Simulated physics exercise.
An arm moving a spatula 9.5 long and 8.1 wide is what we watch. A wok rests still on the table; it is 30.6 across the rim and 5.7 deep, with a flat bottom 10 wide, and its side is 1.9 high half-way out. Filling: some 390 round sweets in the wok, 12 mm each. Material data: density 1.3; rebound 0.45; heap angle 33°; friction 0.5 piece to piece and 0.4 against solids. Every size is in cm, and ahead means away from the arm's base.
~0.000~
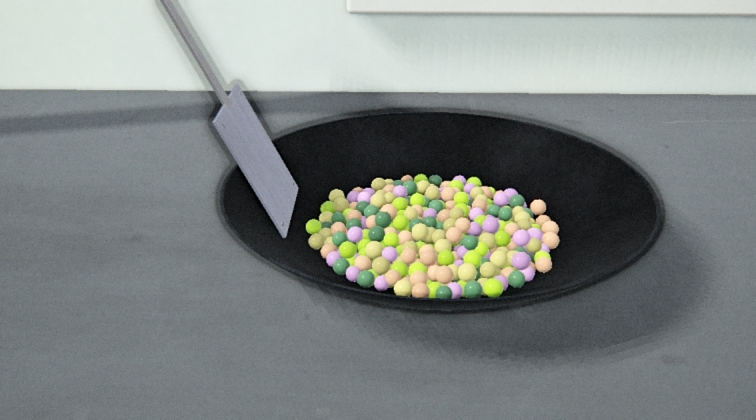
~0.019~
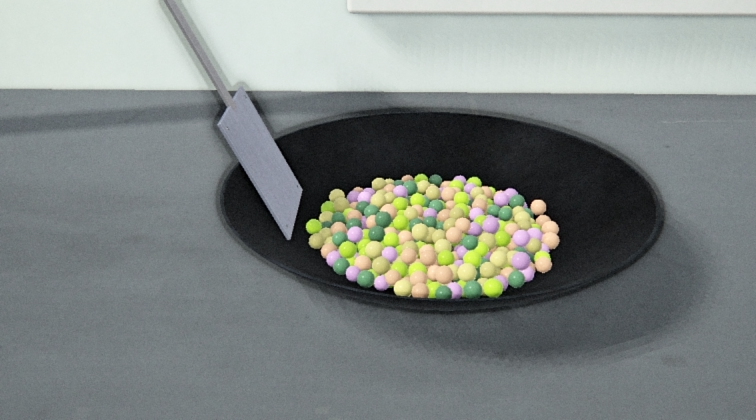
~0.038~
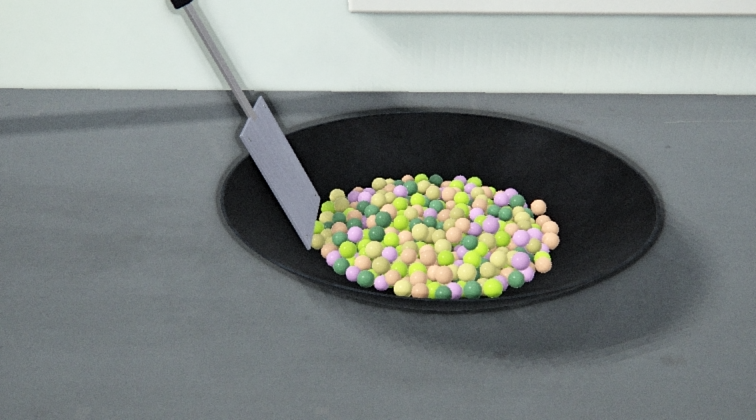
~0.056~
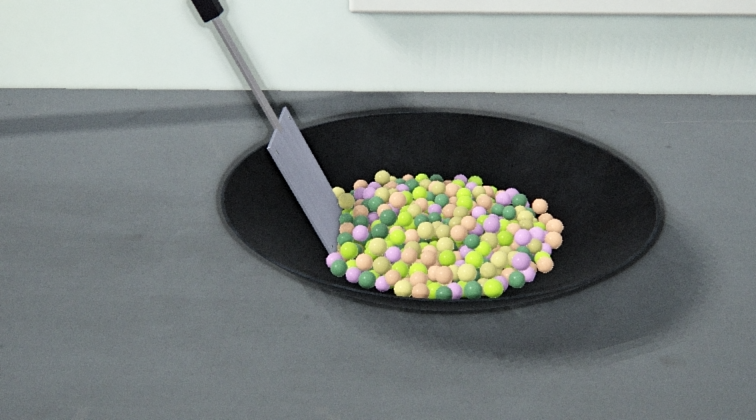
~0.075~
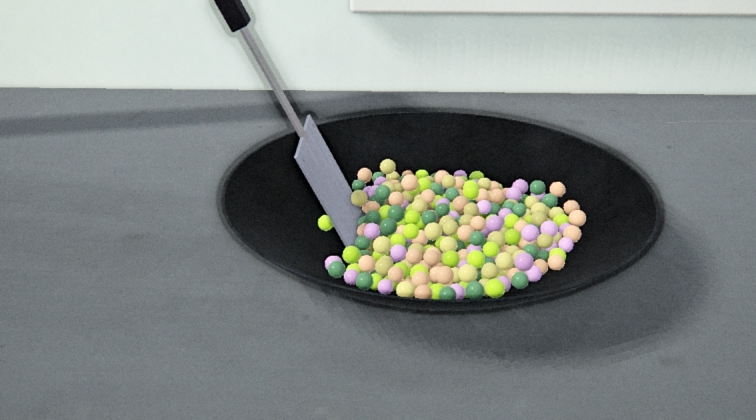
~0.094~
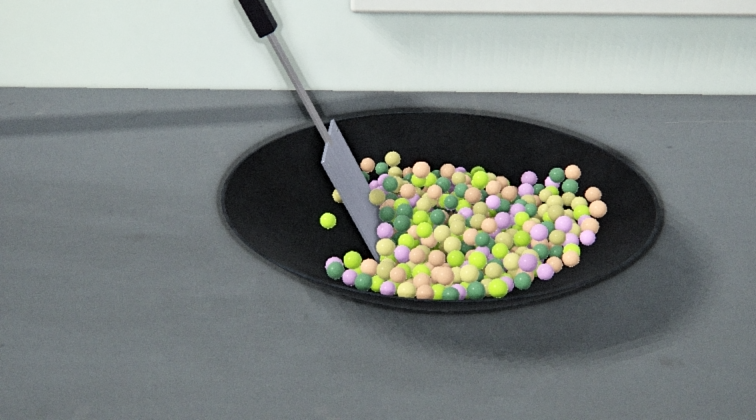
A wide black wok sits on a dark grey tabletop before a pale wall, seen from slightly above by a camera that stays still. Small round sweets in green, lime, peach, tan and lilac lie heaped inside it, with a flat grey spatula at the left. The spatula slides rightward into the heap, pushing sweets to the right, while a few are left behind its blade.
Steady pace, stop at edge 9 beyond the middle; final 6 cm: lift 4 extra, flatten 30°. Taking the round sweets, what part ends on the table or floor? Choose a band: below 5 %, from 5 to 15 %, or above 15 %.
That share falls above 15 %.
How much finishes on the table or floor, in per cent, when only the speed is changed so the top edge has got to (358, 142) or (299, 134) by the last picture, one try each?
About 35 and 10 percent.
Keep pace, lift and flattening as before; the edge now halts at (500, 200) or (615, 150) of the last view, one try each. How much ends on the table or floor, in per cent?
5 % and 45 %.
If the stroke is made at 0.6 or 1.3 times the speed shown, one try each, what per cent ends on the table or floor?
Estimates, in order: 5 % and 35 %.
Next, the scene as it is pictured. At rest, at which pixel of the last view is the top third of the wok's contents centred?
Around (554, 214).
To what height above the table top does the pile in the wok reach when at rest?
Height at the end: Around 5.5 cm.
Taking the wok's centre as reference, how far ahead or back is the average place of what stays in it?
It sits some 4.0 centimetres ahead of centre.
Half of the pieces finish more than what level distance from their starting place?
Some 7 cm.
After 0.14 s, sloping 64°, highest piece 7 above the table; 390 in the wok.
After 0.19 s, sloping 54°, highest piece 7 above the table; 386 in the wok, 4 on the blade or in flight.
After 0.41 s, sloping 34°, highest piece 8 above the table; 289 in the wok, 68 on the table or floor, 33 on the blade or in flight.
After 1.46 s, sloping 34°, highest piece 7 above the table; 289 in the wok, 101 on the table or floor.
At rest, 289 in the wok, 101 on the table or floor. That is 26 % on the table or floor.
